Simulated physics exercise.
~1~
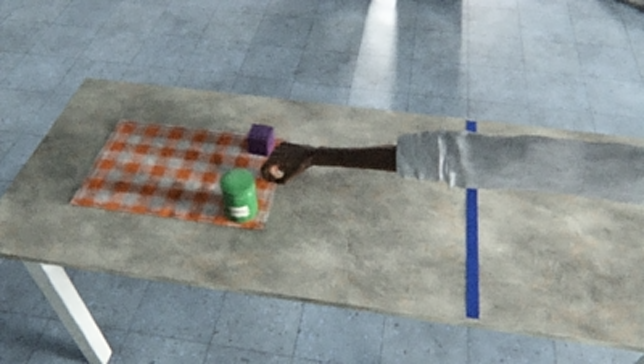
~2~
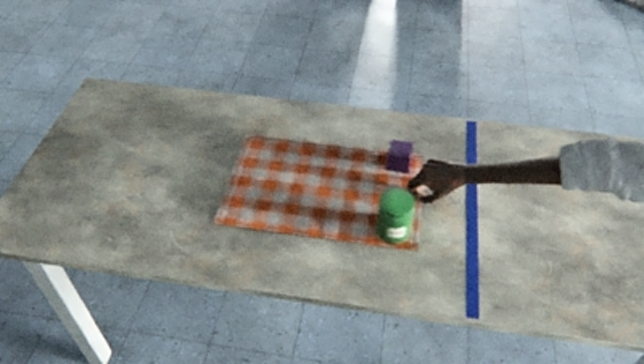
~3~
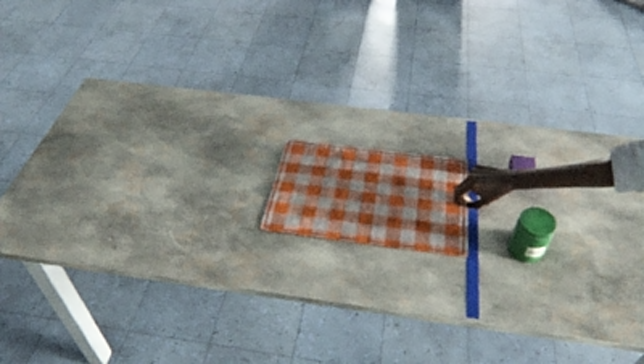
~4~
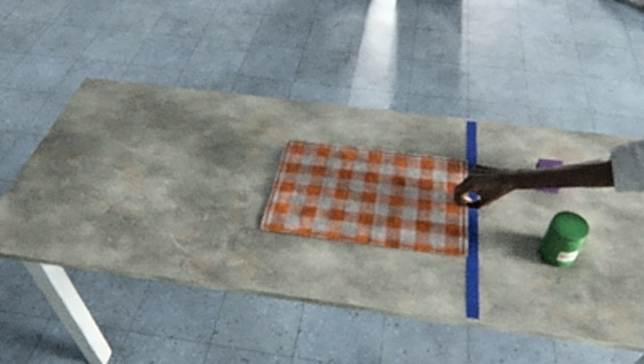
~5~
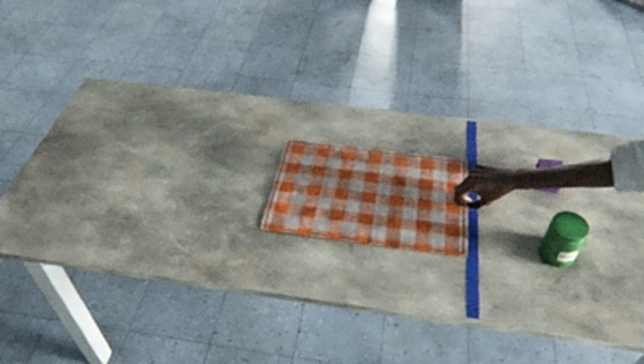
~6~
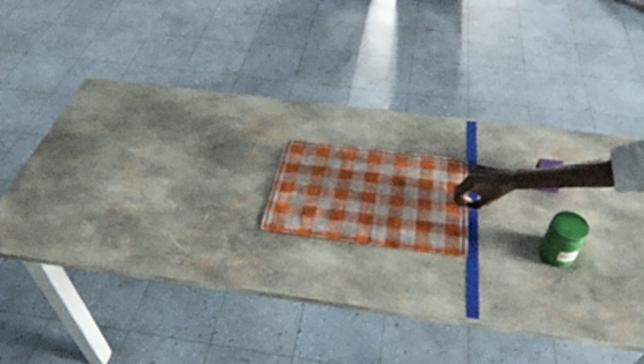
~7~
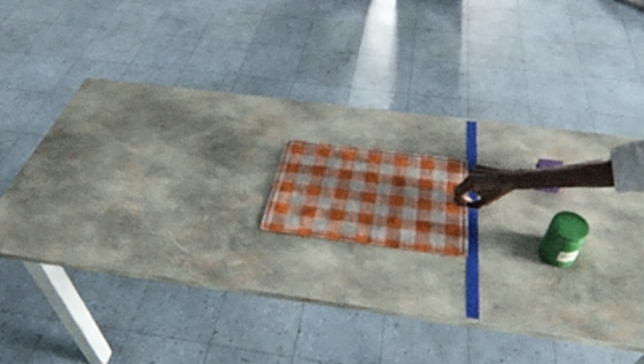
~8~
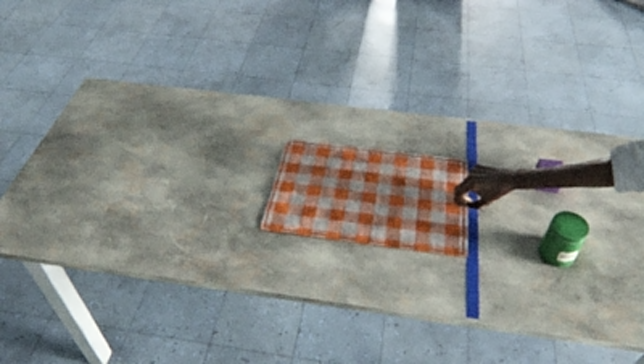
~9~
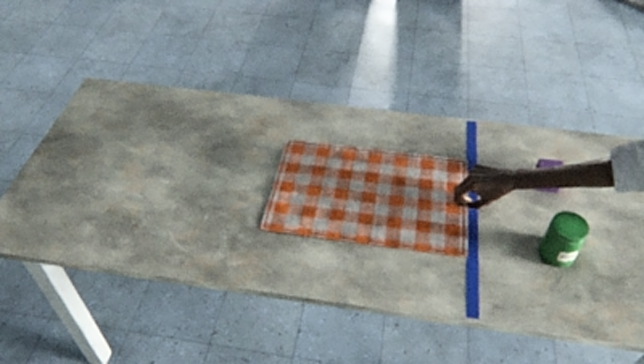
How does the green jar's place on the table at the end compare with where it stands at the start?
At the start the green jar stands on the checked mat, well to the left of the blue tape. At the end it stands upright on the bare table to the right of the tape.
